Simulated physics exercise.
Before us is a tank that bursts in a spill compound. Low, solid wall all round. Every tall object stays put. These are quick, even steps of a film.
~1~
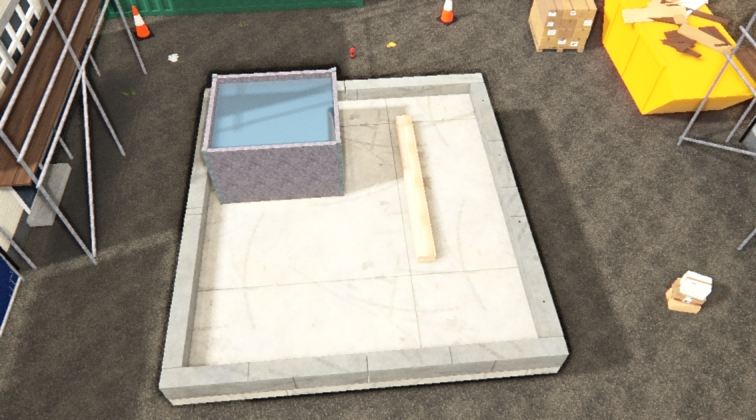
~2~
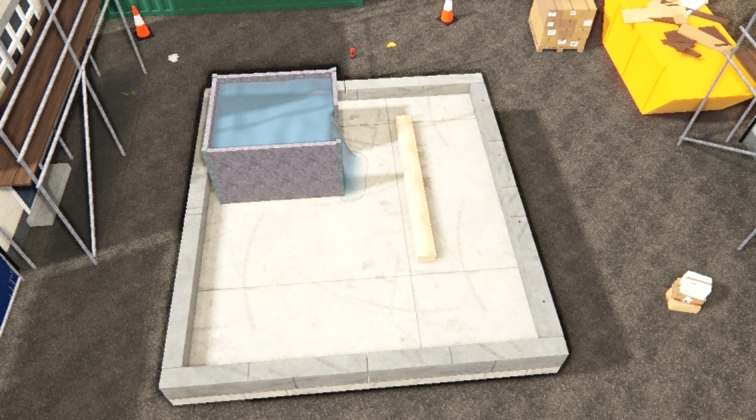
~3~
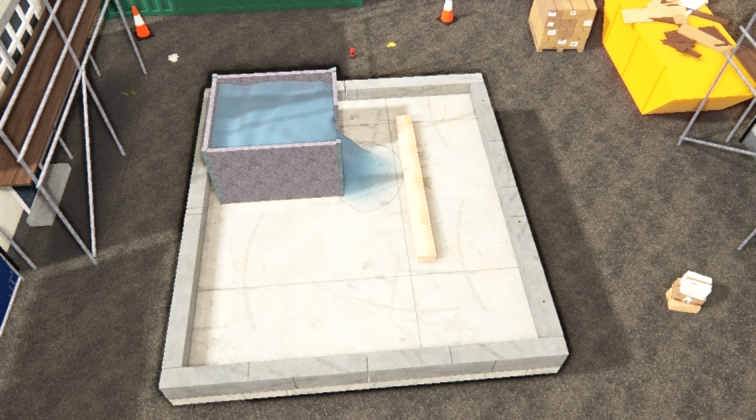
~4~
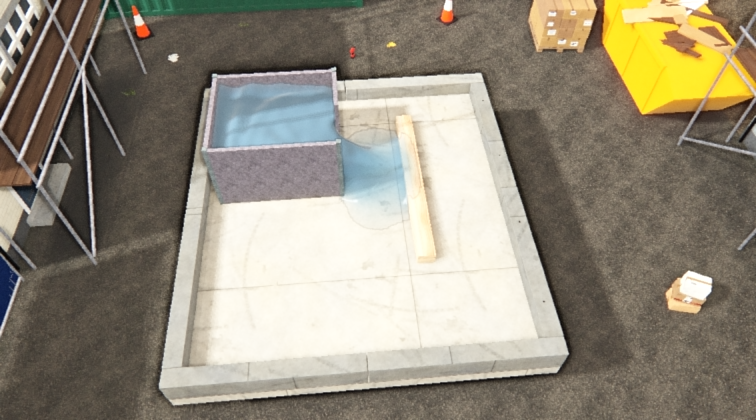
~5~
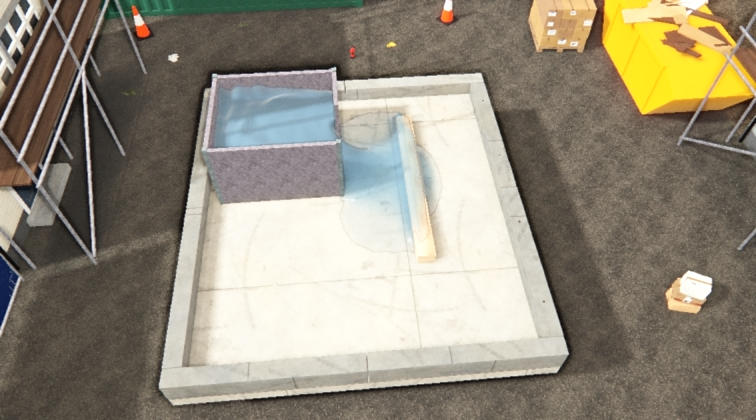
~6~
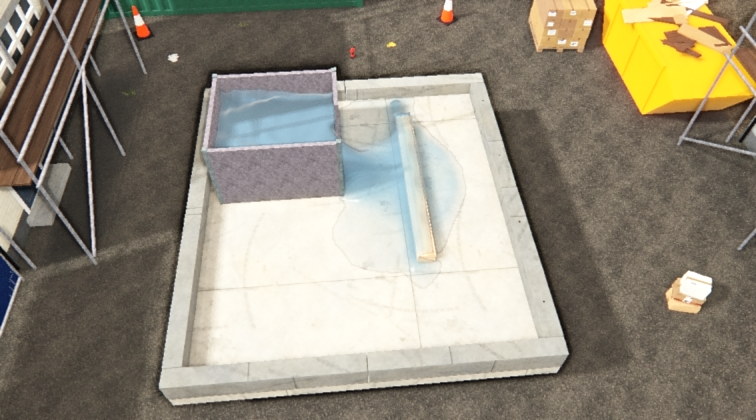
Water bursting from the right side of a square tank, spreading across a walled pale floor and around a wooden beam.
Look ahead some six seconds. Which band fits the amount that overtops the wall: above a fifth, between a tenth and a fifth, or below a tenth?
Minor, sub-tenth.
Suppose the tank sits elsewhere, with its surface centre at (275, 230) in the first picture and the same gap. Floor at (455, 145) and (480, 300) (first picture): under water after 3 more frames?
First spot spared, second spot swamped.
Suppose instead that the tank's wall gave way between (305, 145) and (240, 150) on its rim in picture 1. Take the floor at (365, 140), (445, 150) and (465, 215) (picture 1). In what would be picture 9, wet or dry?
First point bare, second point bare, third point bare.
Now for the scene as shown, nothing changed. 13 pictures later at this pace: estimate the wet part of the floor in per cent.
My guess is around 75 in a hundred.
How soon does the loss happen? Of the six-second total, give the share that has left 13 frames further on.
Approximately 80 %.
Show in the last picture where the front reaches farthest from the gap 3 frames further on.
I'd say around (482, 350).
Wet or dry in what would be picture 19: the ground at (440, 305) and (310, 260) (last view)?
Soaked, spared.
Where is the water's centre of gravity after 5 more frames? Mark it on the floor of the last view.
I'd put it at around (346, 175).
A moment on, water covers 45 % of the floor; the low wall has let 1 % over.
Next, water covers 50 % of the floor; the low wall has let 1 % over.
Then, water covers 65 % of the floor; the low wall has let 4 % over.
Later, water covers 75 % of the floor; the low wall has let 4 % over.
In the end, water covers 80 % of the floor; the low wall has let 5 % over.
